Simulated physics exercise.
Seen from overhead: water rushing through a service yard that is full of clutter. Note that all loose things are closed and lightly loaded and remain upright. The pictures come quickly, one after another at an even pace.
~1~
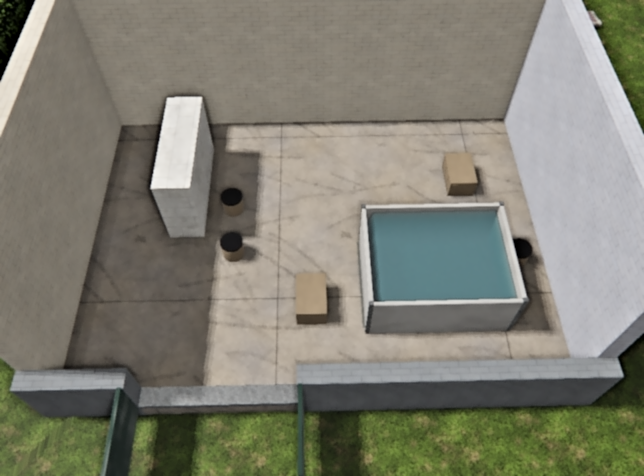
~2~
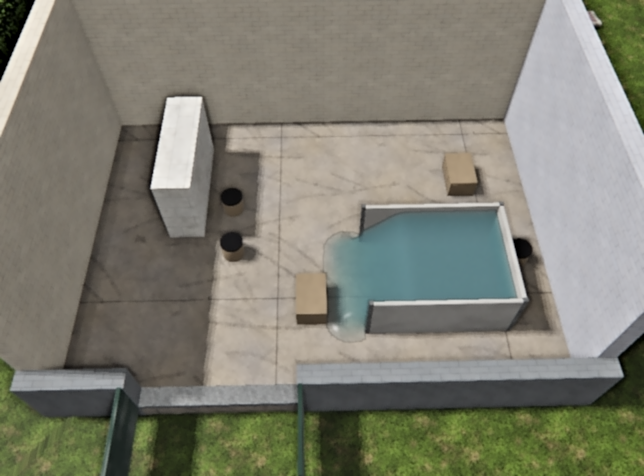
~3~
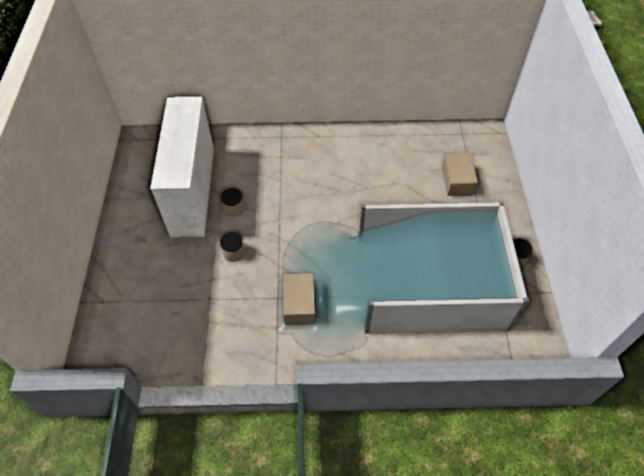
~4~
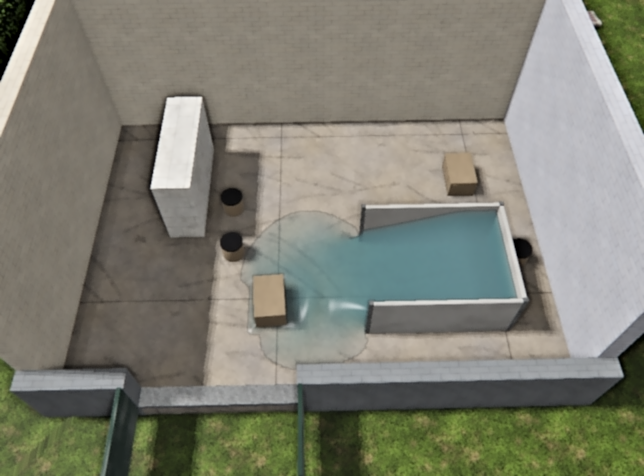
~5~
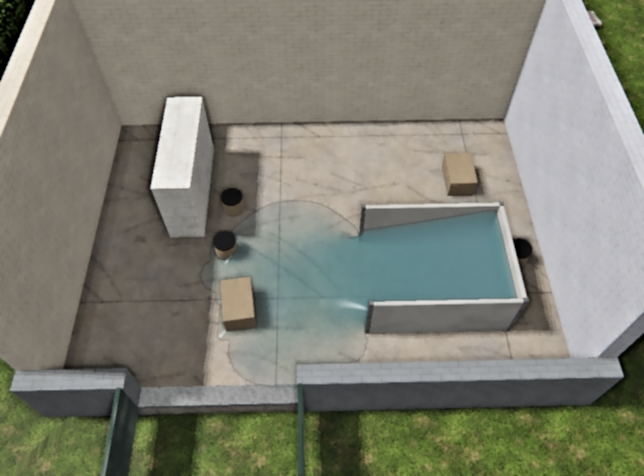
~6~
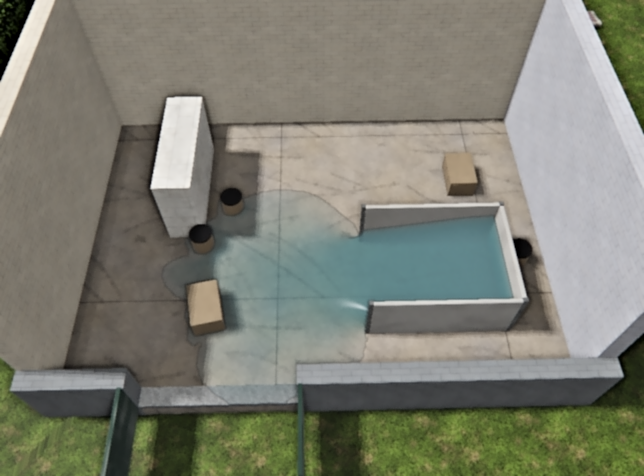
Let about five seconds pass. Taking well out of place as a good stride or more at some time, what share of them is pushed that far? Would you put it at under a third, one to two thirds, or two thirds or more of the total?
Midway band.
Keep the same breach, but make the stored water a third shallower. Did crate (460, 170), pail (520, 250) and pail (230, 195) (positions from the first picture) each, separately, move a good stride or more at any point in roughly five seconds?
Taking them as listed, the first came up short, the second came up short and the third did it.
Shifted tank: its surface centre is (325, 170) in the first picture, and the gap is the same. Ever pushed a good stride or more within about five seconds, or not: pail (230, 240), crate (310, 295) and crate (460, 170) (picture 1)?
The first: Travelled far enough; the second: Did not travel far; the third: Did not travel far.
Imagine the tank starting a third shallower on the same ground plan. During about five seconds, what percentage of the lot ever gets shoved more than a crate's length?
60 % or so.
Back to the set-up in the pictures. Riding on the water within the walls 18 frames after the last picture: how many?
The count is 2.
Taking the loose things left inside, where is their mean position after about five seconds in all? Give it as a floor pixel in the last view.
Mean position: About (386, 190).
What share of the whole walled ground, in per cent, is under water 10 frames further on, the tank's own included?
Wet share: Around 60 %.
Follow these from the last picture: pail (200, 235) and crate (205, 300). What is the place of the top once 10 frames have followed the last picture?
The tops should be near (118, 184) and near (73, 333).
A moment on, 2 of 5 are well off their spots; 1 afloat.
Next, 3 of 5 are well off their spots; 3 afloat.
Later, 3 of 5 are well off their spots; 2 afloat.
In the end, 3 of 5 are well off their spots, and 3 have been at some point; 1 afloat.
